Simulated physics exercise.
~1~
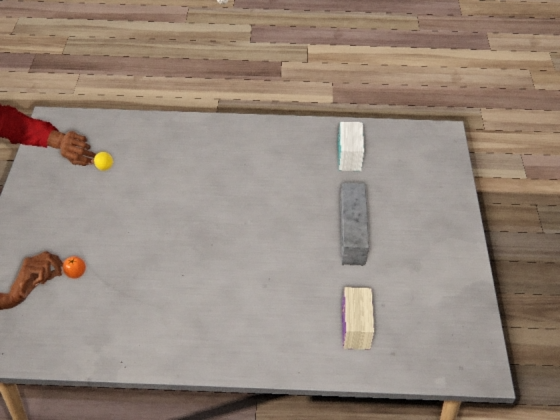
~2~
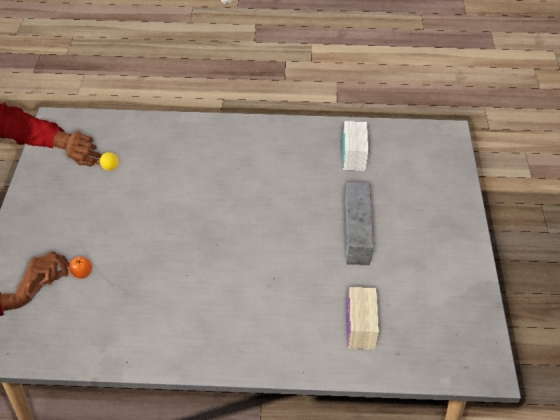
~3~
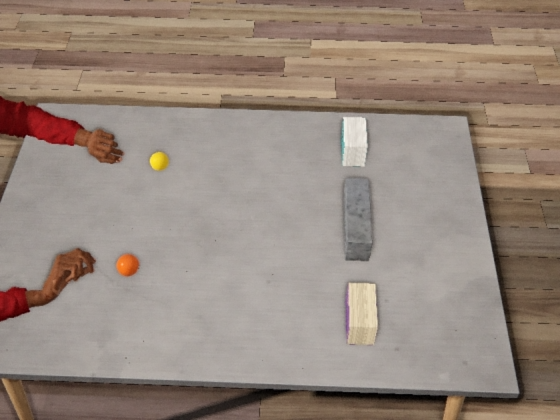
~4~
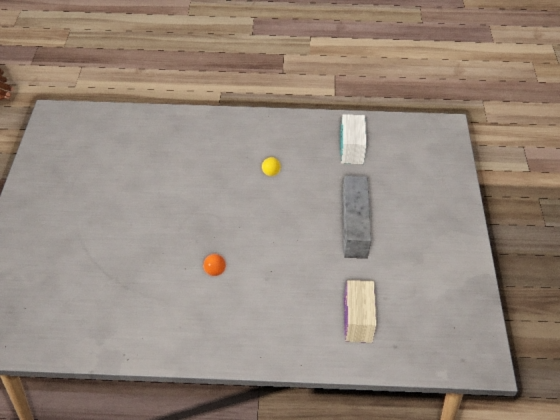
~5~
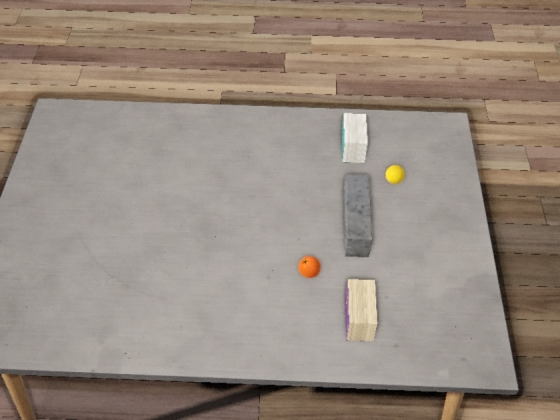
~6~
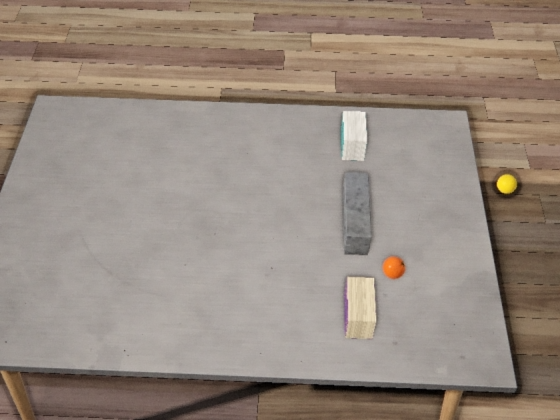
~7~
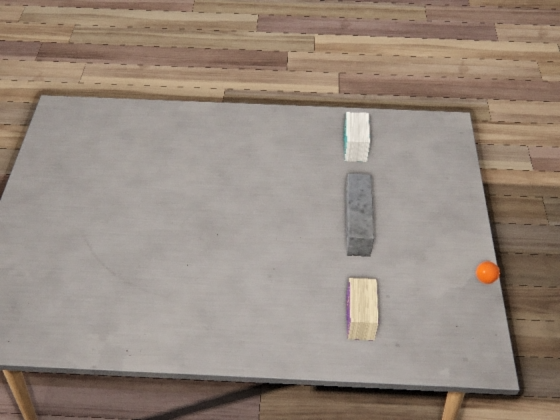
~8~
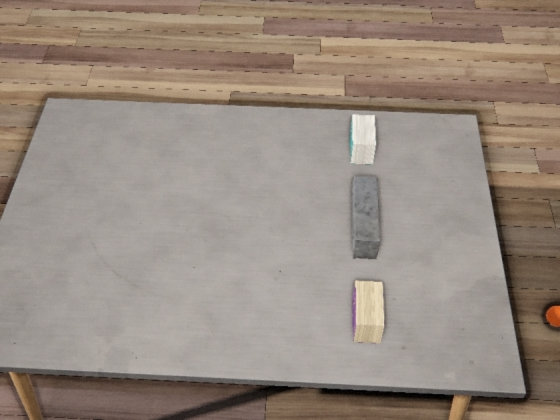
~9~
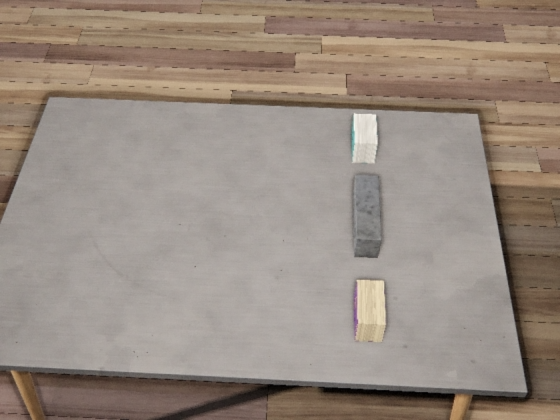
On a grey table, hands roll yellow and orange balls rightward through gaps and off the edge.
